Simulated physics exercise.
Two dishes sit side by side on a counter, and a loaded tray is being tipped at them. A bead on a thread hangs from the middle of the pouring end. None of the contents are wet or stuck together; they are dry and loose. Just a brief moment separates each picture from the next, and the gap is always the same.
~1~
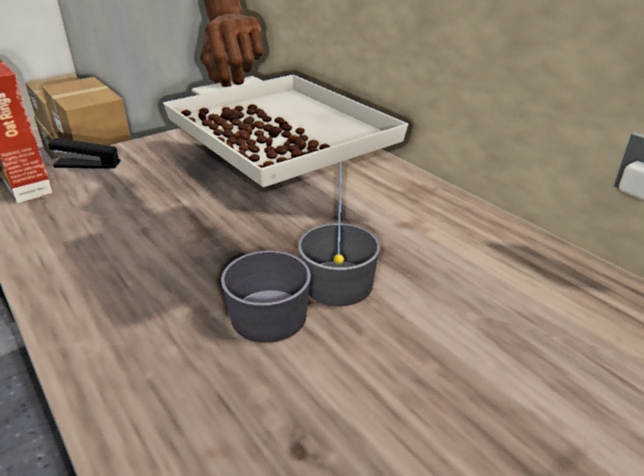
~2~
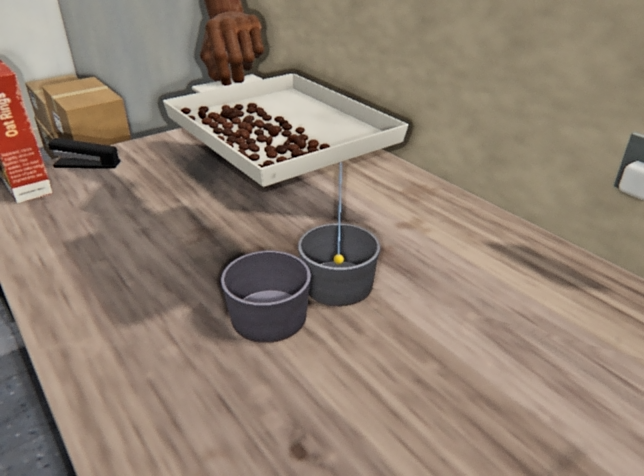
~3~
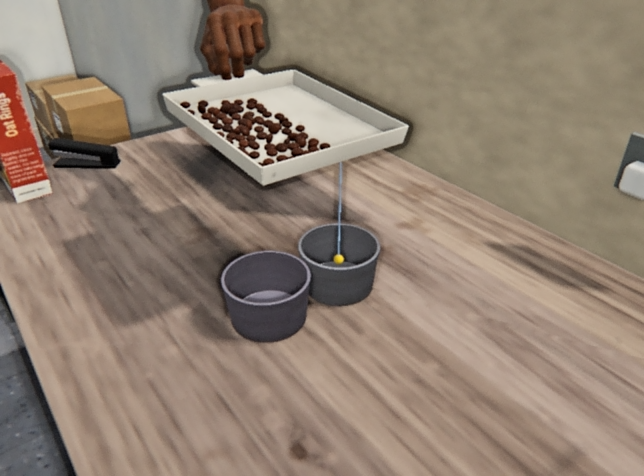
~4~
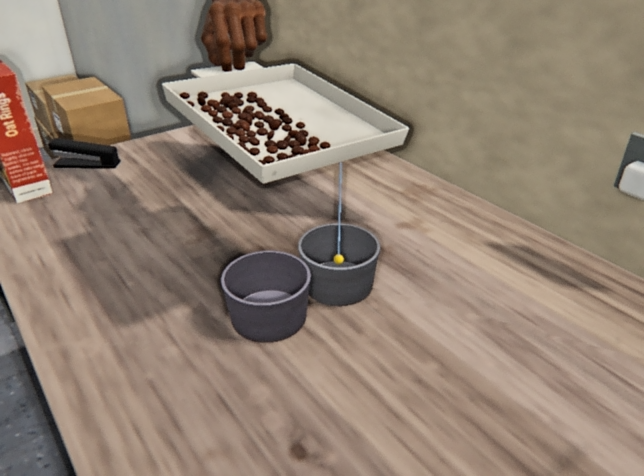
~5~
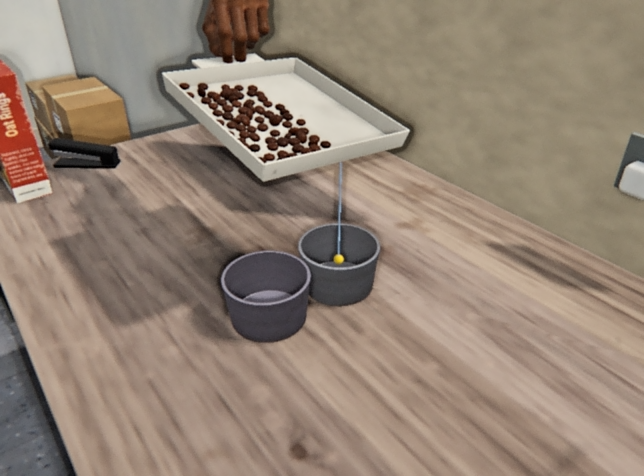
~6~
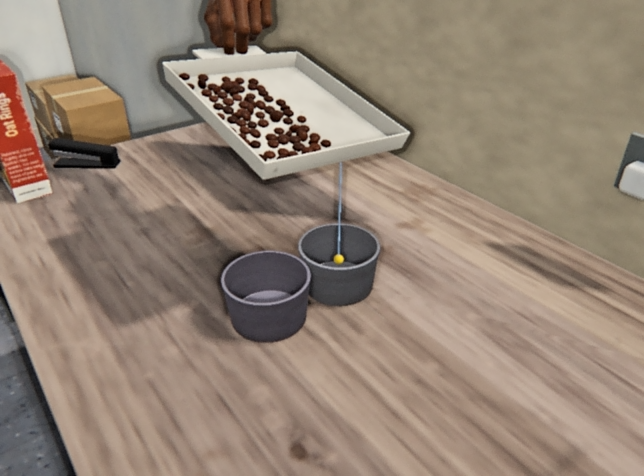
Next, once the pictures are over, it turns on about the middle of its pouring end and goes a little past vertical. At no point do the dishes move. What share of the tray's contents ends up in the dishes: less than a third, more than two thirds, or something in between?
Less than a third.
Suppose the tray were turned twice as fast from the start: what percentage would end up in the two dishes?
It would come out near 10 per cent.
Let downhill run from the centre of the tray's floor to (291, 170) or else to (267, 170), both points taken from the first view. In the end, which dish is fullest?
Toward the first point it's the dish to the left; toward the second, the dish to the left.
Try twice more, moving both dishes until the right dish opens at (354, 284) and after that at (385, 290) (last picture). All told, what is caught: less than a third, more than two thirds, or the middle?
Below one third, then less than a third.
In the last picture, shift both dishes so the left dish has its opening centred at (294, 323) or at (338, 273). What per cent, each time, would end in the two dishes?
First 20 per cent, second 80 per cent.
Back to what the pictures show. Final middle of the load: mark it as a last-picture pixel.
About (410, 292).
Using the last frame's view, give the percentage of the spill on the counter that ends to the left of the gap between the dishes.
0 per cent, about.
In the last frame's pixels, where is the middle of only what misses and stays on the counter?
Roughly at (412, 293).
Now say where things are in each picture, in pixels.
Corners of the pouring end near (262, 167) and (404, 124), level; middle of the load near (259, 133), flat chocolate drops; left dish near (291, 315); right dish near (364, 280); bead on its thread near (339, 259), in the first picture.
Corners of the pouring end near (262, 167) and (404, 124), level; middle of the load near (259, 132), in the second picture.
Corners of the pouring end near (263, 166) and (404, 126), tipped barely, lowest at the right corner; middle of the load near (259, 129), in the third picture.
Corners of the pouring end near (264, 164) and (405, 128), tipped a little, lowest at the right corner; middle of the load near (259, 125), in the fourth picture.
Corners of the pouring end near (265, 163) and (406, 130), tipped a little, lowest at the right corner; middle of the load near (260, 120), in the fifth picture.
Corners of the pouring end near (266, 161) and (406, 132), tipped a little, lowest at the right corner; middle of the load near (260, 115); left dish near (291, 315); right dish near (364, 280), in the sixth picture.
Shortly afterwards, tray tipped steeply; the whole lot on the tray.
Next, tray tipped right over; near two thirds on the tray; near a quarter outside both; near a quarter in the air.
Some moments later, tray tipped past a quarter turn; only a few in the right dish; all but a few outside both.
In the end, tray tipped past a quarter turn; none at all in the left dish; only a few in the right dish; all but a few outside both.
